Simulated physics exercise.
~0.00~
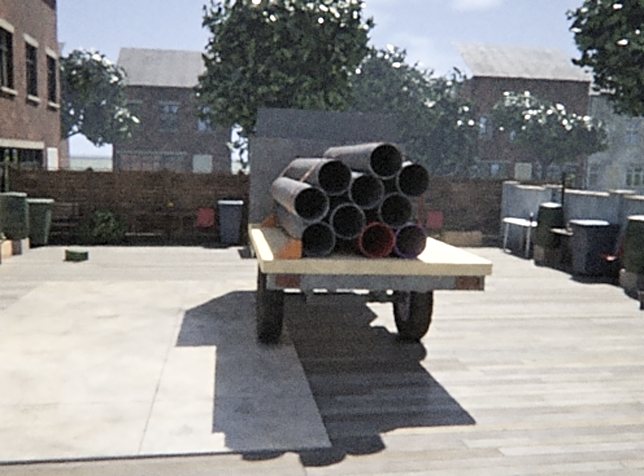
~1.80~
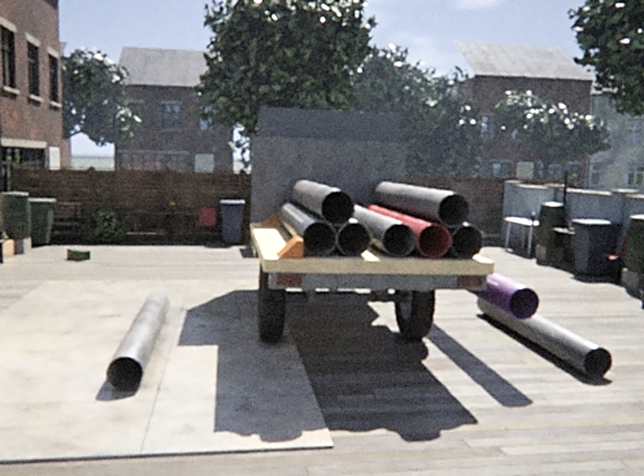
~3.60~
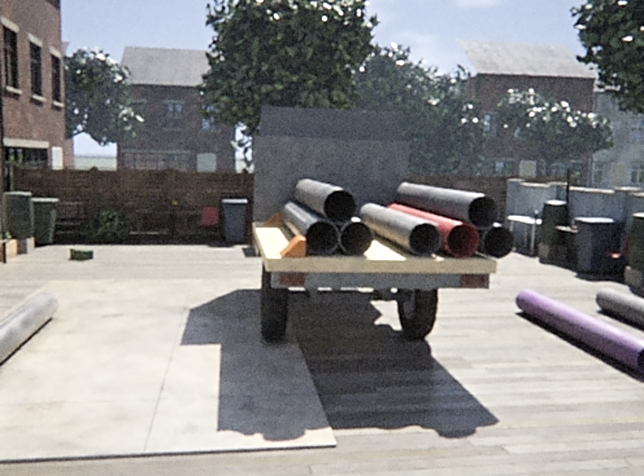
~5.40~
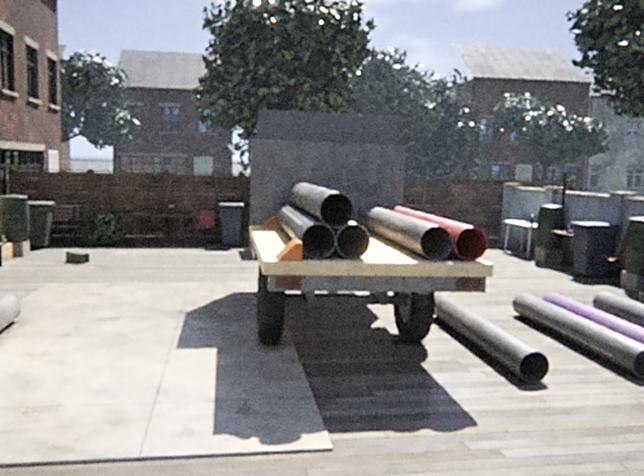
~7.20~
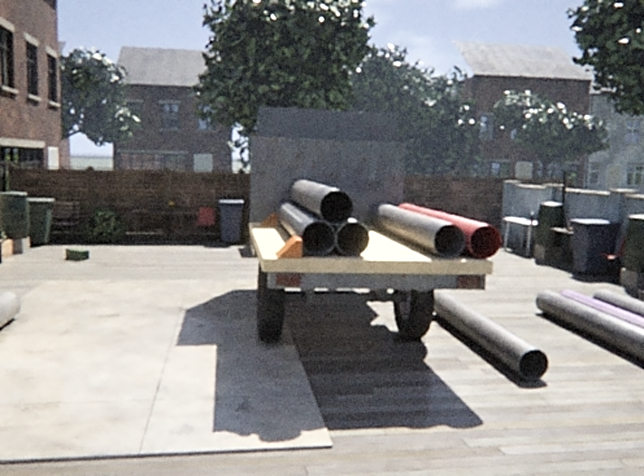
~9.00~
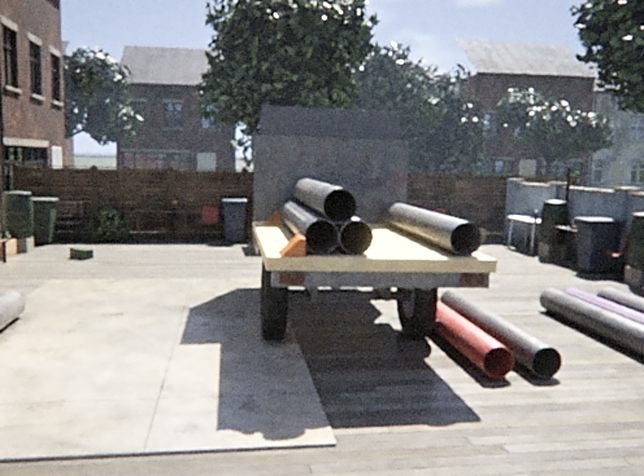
Stacked pipes collapsing on a flatbed, several rolling off both sides, purple then red dropping right, four grey ones staying aboard.
